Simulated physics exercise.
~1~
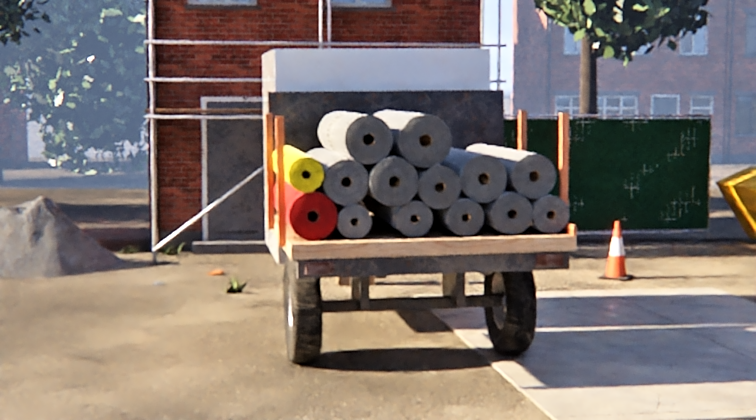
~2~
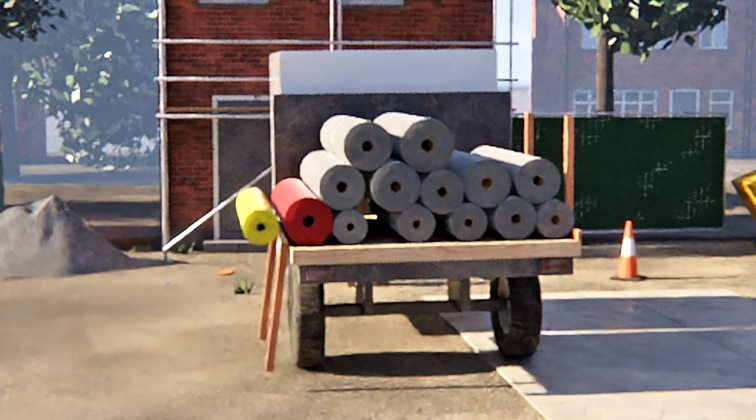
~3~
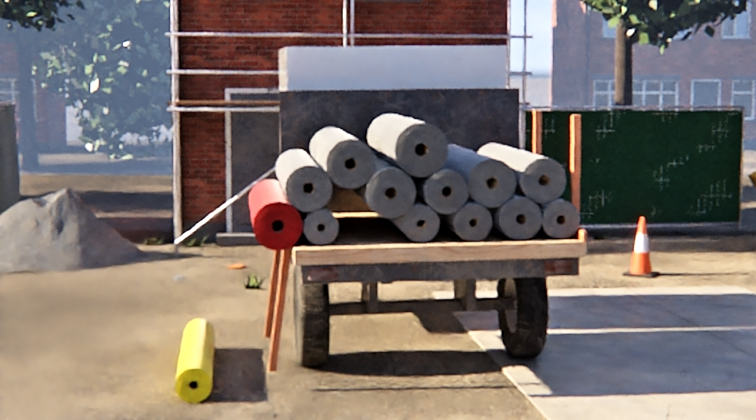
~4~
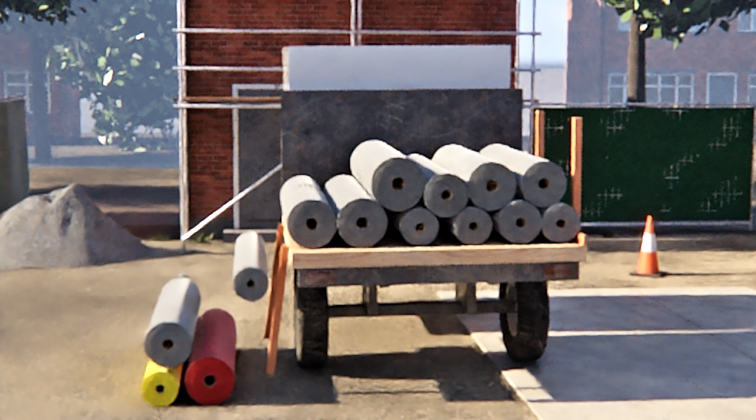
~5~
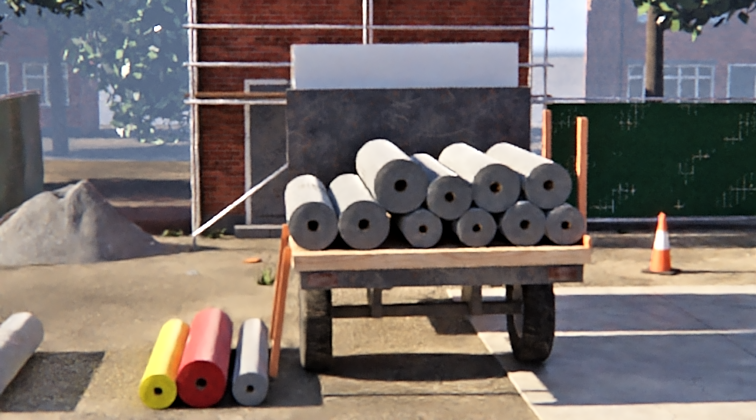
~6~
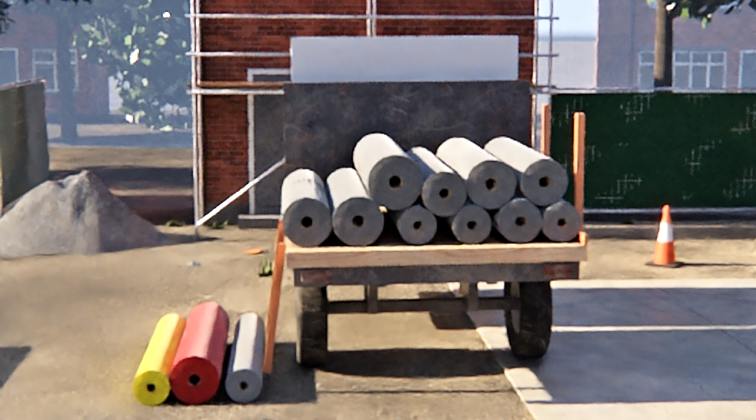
On a sunlit building site, a flatbed lorry stands with its tail towards us, stacked with grey rolls and a red and a yellow one at the left edge. The posts on the left swing down, and the yellow roll slips over that side as the red one rolls after it. Yellow lands on the ground while red tips over the edge and the grey rolls behind shift left. Red drops beside yellow, and two grey rolls follow. One grey roll goes out of view to the left, while yellow, red and grey lie side by side, most of the load still aboard.
